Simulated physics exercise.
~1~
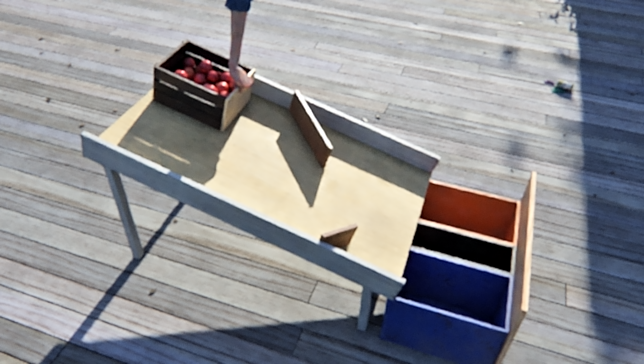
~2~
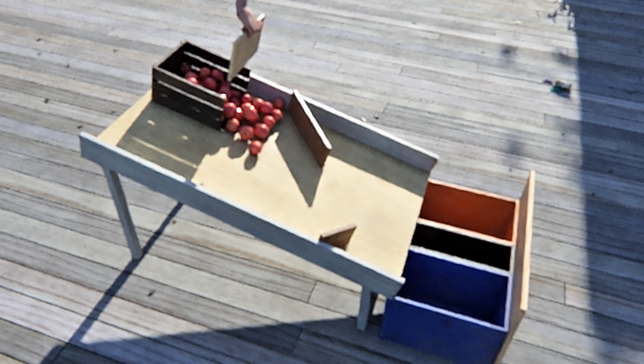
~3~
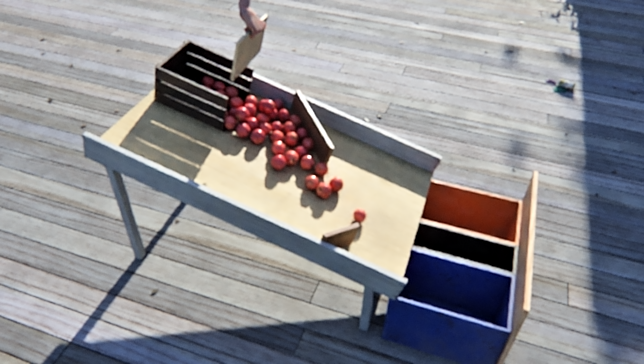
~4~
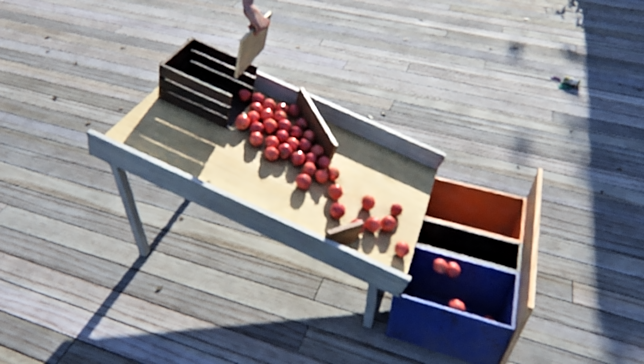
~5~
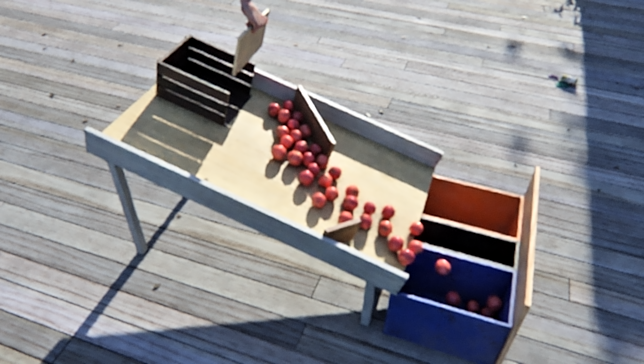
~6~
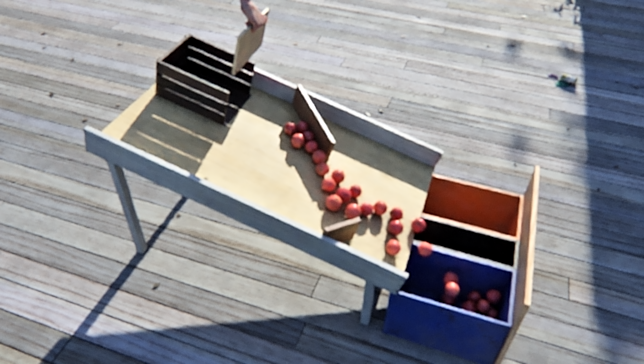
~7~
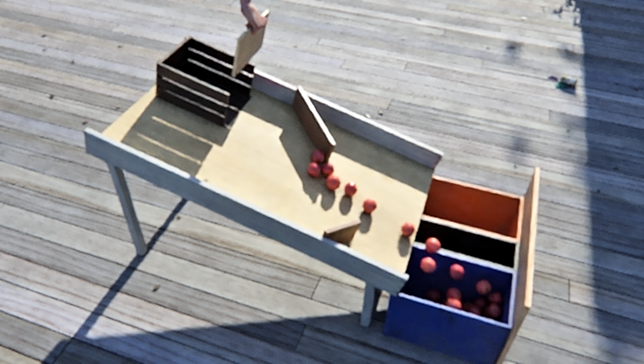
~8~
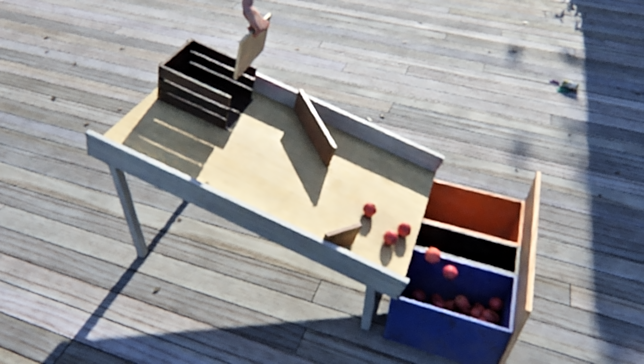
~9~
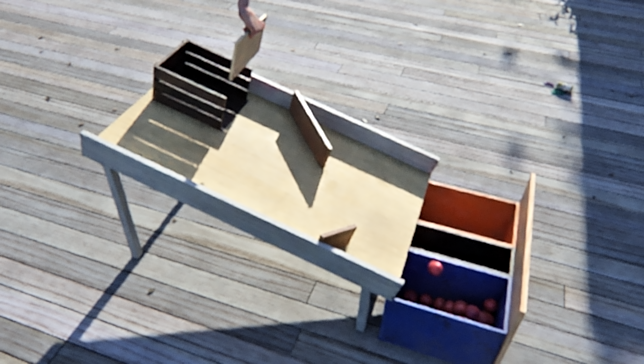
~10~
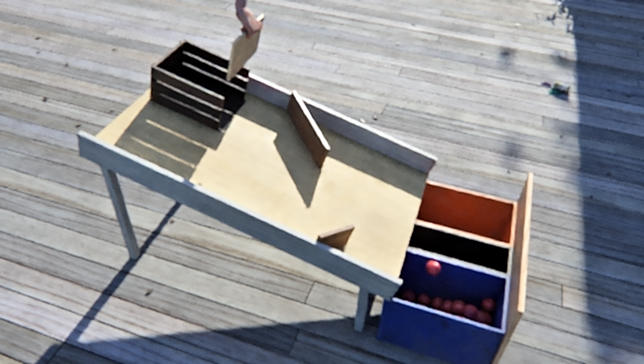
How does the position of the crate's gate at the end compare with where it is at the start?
At the start the gate is down at the open side of the crate of tomatoes. At the end it is raised clear of that opening, held up by the hand.
